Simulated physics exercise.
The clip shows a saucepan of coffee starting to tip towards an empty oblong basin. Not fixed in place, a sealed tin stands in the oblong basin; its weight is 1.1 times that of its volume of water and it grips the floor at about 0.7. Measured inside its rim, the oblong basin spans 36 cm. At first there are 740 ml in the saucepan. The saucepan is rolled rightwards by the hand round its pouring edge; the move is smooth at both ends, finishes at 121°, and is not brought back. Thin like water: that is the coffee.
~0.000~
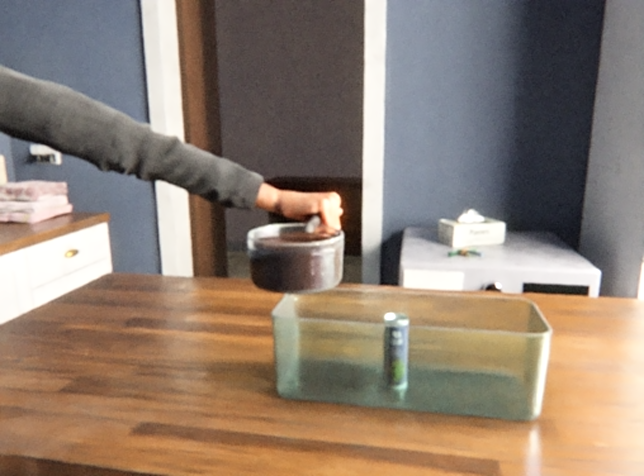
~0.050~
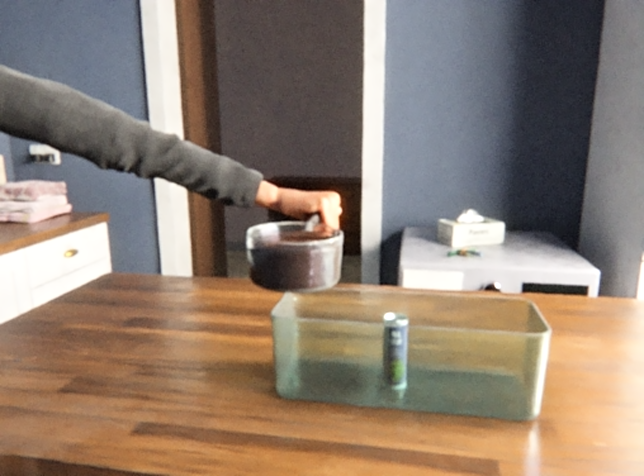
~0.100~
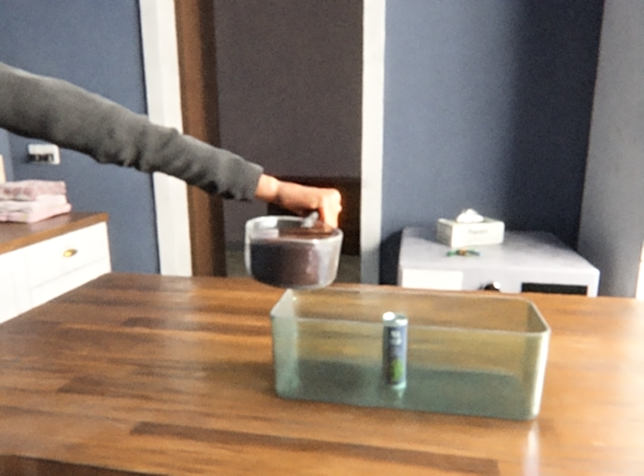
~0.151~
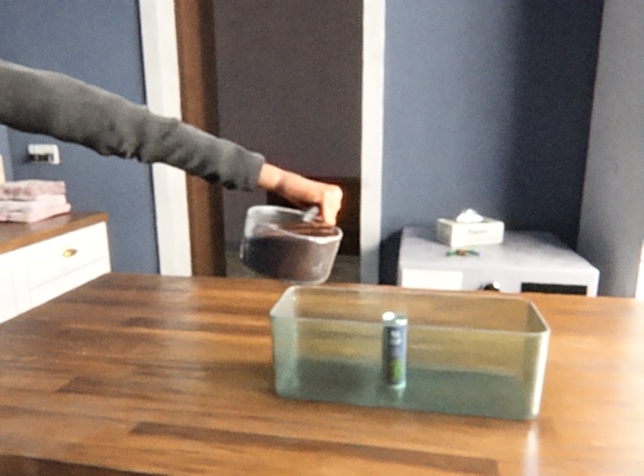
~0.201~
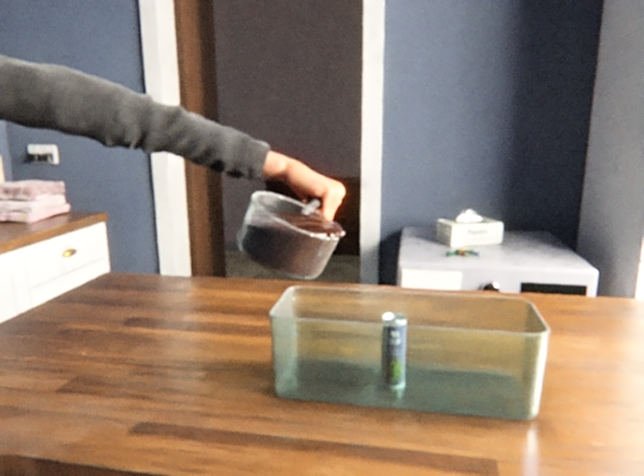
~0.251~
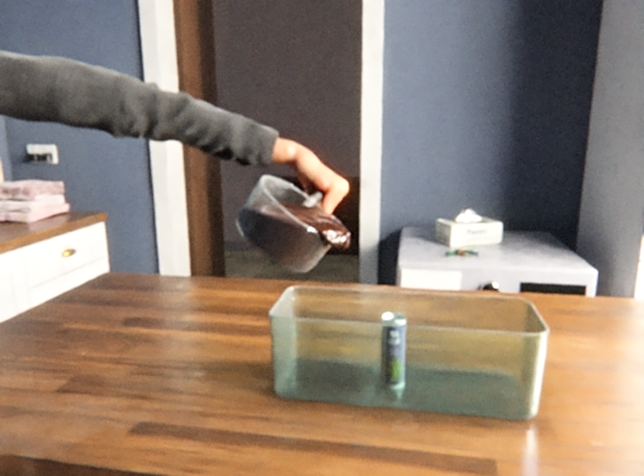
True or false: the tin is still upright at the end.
True.
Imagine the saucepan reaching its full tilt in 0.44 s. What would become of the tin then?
After the tilt, the tin is still standing.
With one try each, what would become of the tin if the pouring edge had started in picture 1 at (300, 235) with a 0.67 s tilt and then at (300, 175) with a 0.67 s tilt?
In the first try it comes down; in the second it remains standing.
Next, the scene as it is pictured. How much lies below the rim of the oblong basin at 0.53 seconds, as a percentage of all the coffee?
22 %, more or less.
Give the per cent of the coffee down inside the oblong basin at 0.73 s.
About 94 per cent.
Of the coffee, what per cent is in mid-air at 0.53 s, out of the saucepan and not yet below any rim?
Estimate: About 56 % of all of it.
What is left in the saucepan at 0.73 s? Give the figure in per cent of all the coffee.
0 %.
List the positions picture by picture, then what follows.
In the first picture, it leans 0°; its right rim is at (342, 237); the coffee meets the walls at (254, 240) and (341, 243); the oblong basin's rim runs from (282, 302) to (541, 317); the tin's top is at (396, 321).
In the second picture, it leans 2°; its right rim is at (341, 237); the coffee meets the walls at (253, 239) and (340, 241).
In the third picture, it leans 7°; its right rim is at (340, 237); the coffee meets the walls at (252, 236) and (339, 236).
In the fourth picture, it leans 15°; its right rim is at (340, 237); the coffee meets the walls at (250, 229) and (339, 231).
In the fifth picture, it leans 25°; its right rim is at (339, 237); the coffee meets the walls at (248, 218) and (338, 230); 2 per cent is over the edge.
In the sixth picture, it leans 37°; its right rim is at (338, 237); the coffee meets the walls at (249, 202) and (333, 225); 5 per cent is over the edge.
By 0.53 s the tilt is 108° and 23 per cent is still to pour; the tin stands where it began.
By 0.73 s the tilt is 121° and 0 per cent is still to pour; the tin stands where it began.
By 0.94 s the tilt is 121° and 0 per cent is still to pour; the tin stands where it began.
By 1.17 s the tilt is 121° and 0 per cent is still to pour; the tin stands where it began.
At rest the tin stands where it began.
